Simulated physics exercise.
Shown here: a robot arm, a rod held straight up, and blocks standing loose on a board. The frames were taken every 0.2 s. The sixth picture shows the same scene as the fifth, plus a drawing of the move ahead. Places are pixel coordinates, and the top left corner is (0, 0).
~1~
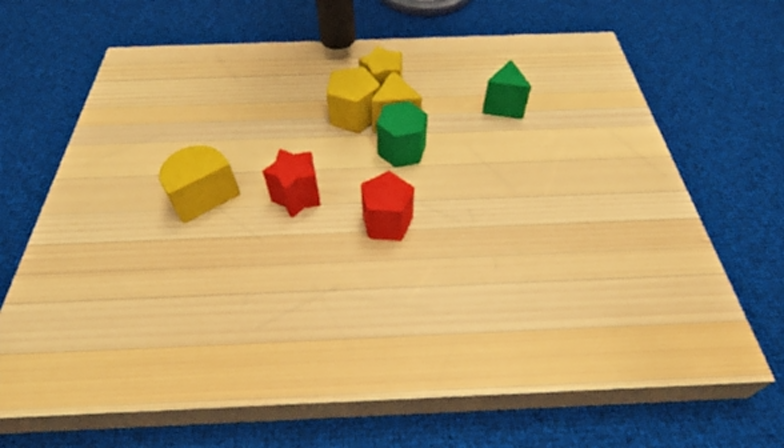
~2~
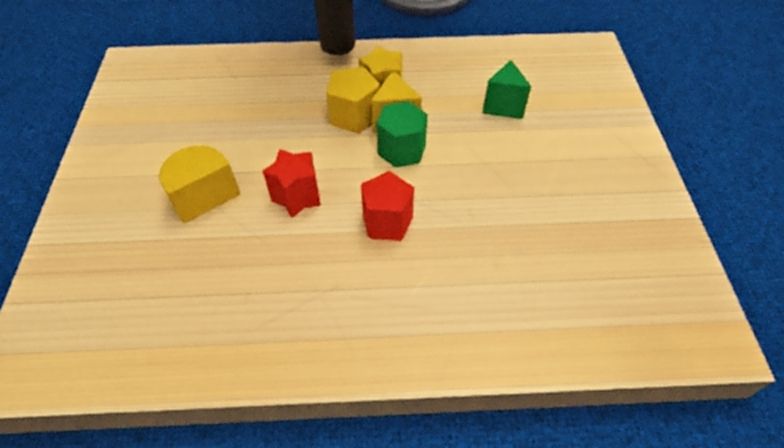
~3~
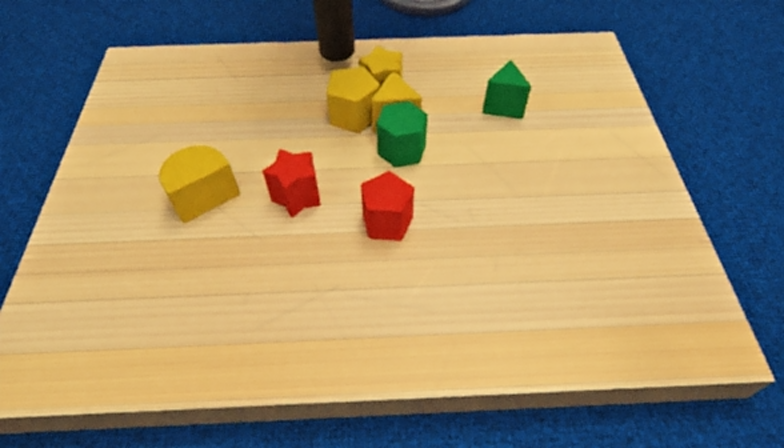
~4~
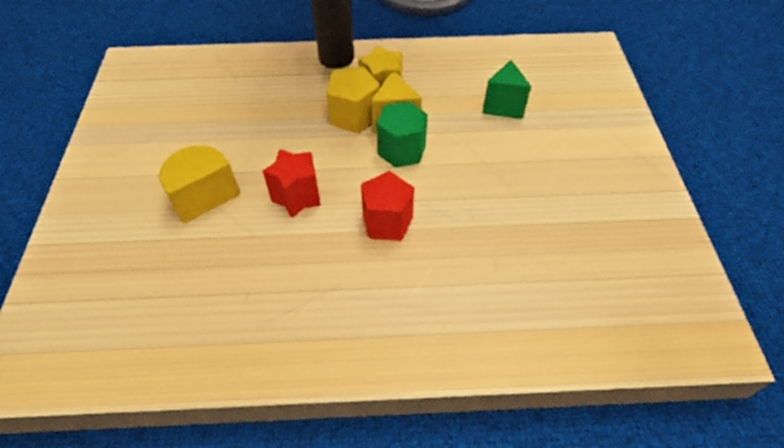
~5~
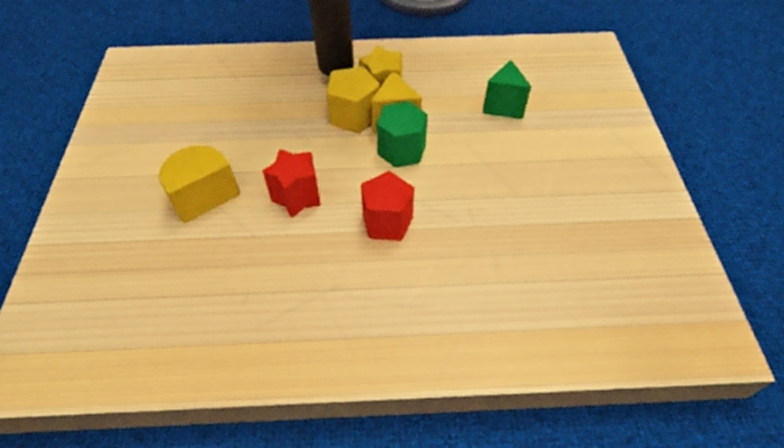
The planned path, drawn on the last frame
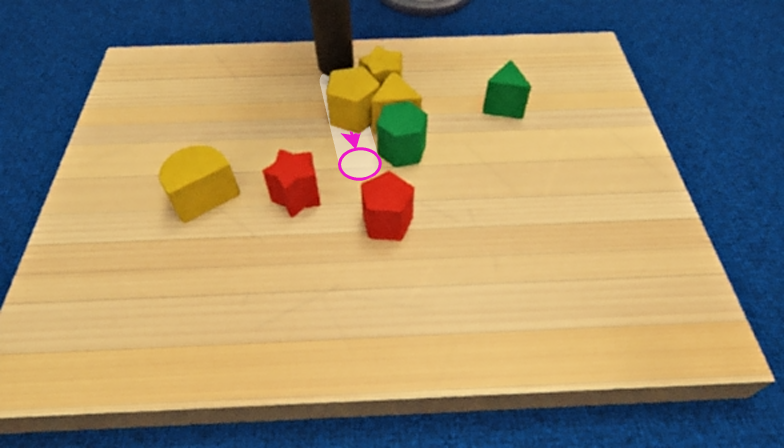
A dark upright rod at the back of a wooden board moved slowly a short way forward, just left of a cluster of yellow blocks, while all the yellow, red and green blocks stayed still.
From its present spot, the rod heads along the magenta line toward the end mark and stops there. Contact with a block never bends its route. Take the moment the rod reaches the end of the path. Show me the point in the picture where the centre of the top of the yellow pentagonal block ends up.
By then it is at (397, 153).
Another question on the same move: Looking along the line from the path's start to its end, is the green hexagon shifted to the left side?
Answer: Yes.
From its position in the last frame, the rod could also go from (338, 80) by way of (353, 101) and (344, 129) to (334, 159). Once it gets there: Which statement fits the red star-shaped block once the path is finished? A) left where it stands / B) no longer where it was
A.
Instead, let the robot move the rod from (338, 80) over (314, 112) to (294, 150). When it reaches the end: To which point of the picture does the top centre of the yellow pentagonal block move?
At pixel (346, 97).
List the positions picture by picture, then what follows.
In the first picture, rod tip at (338, 39); block tops, red star-shaped block at (290, 166); yellow pentagonal block at (351, 83); red pentagonal block at (387, 192); yellow triangle at (395, 89); green hexagon at (402, 118).
In the second picture, rod at (338, 45); blocks unchanged.
In the third picture, rod at (337, 51); blocks unchanged.
In the fourth picture, rod at (337, 58); blocks unchanged.
In the fifth picture, rod at (336, 65); red star-shaped block at (290, 166); yellow pentagonal block at (351, 83); red pentagonal block at (387, 192); yellow triangle at (395, 89); green hexagon at (402, 118).
Path on the board, from (338, 80) to (360, 164).
On the path given first. One third of the way, rod at (343, 91); yellow pentagonal block at (363, 97), turned 25° anticlockwise; yellow triangle at (407, 93); green hexagon at (406, 121).
Two thirds of the way, rod at (351, 120); yellow pentagonal block at (381, 126), turned 45° anticlockwise; yellow triangle at (416, 97), turned 35° anticlockwise; green hexagon at (431, 138), turned 15° anticlockwise.
At the end, rod at (359, 149); red star-shaped block in place; yellow pentagonal block at (397, 153), turned 55° anticlockwise; red pentagonal block at (389, 198), turned 10° clockwise; yellow triangle at (416, 97), turned 35° anticlockwise; green hexagon at (448, 144), turned 35° anticlockwise.
